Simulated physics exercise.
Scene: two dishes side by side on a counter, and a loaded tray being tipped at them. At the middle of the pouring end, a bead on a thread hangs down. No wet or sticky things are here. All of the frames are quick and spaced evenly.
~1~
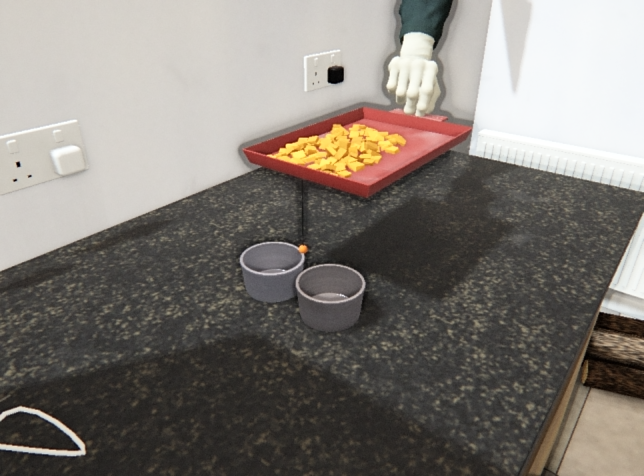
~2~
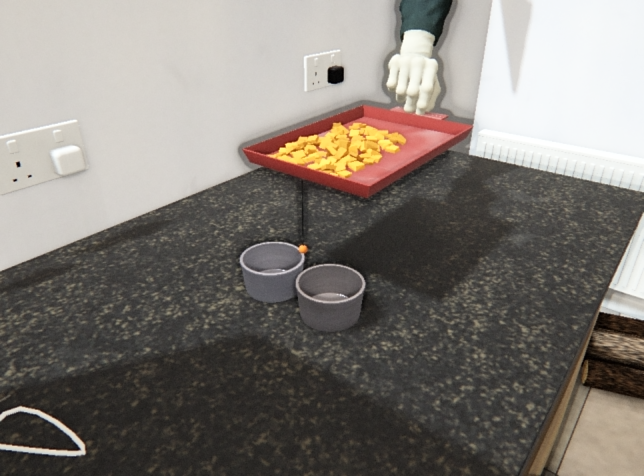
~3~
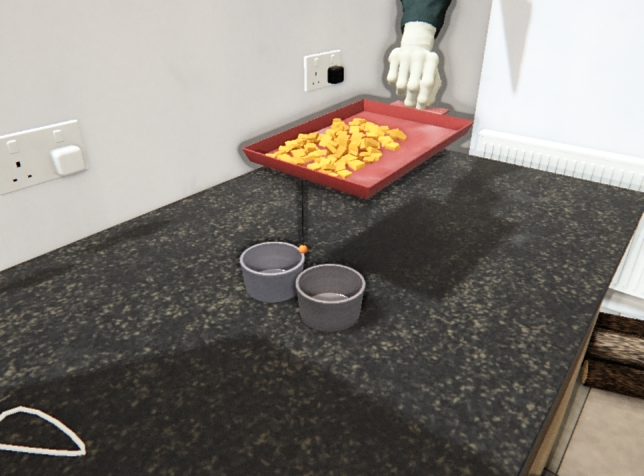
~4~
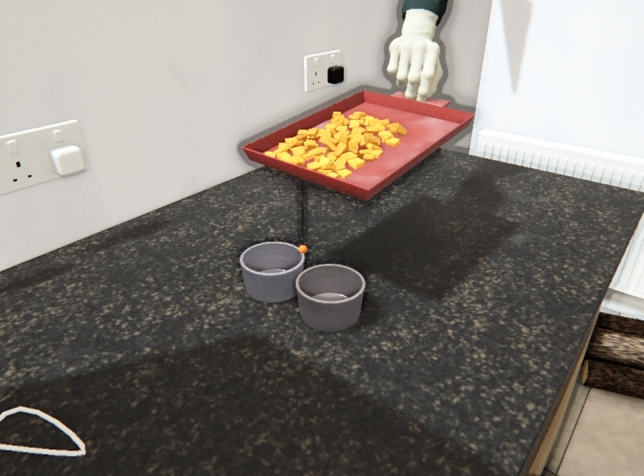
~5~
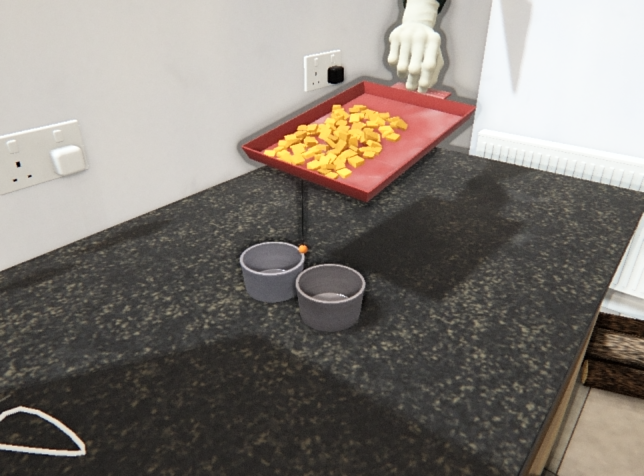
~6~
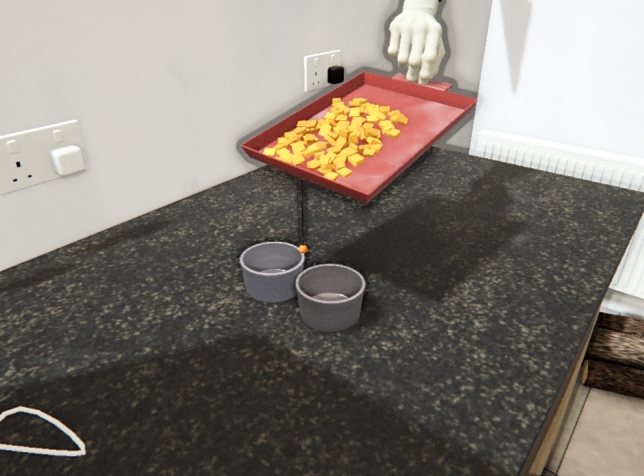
A red tray loaded with small yellow-orange pieces tilted slightly, its right front corner dipping as a pale hand at the back rose a little, while two grey dishes stayed still on the dark counter.
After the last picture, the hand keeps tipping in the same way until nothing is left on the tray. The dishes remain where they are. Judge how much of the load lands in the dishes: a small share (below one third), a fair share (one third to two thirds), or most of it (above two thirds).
A fair share.
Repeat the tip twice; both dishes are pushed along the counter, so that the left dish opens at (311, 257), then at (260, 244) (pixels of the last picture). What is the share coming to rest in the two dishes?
Close to 40 in a hundred, then close to 20 in a hundred.
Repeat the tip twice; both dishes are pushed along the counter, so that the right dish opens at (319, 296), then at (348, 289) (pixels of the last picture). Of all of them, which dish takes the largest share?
Attempt 1: The one on the right side. Attempt 2: The one on the right side.
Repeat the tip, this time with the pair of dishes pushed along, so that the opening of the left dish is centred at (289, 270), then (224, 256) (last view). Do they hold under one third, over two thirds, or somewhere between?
The two tries come out as over two thirds and below one third in turn.
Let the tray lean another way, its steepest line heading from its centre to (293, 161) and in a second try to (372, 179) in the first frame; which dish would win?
The first try favours the leftmost dish, the second the rightmost dish.
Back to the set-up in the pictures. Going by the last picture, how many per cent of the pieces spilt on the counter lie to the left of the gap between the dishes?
I'd put it at around 40 per cent.
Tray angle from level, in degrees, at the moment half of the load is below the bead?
It is at around 95 degrees.
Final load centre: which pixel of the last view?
(335, 311).
Just after the last frame, tray tipped steeply; every one on the tray.
A moment on, tray tipped right over; the larger part on the tray; about a tenth in the right dish; just a few in the left dish; about a tenth outside both; about a tenth in the air.
Further on, tray tipped past a quarter turn; roughly half in the right dish; just a few in the left dish; roughly a third outside both; just a few in the air.
When it is over, tray tipped past a quarter turn; roughly half in the right dish; just a few in the left dish; roughly a third outside both; just a few in the air.
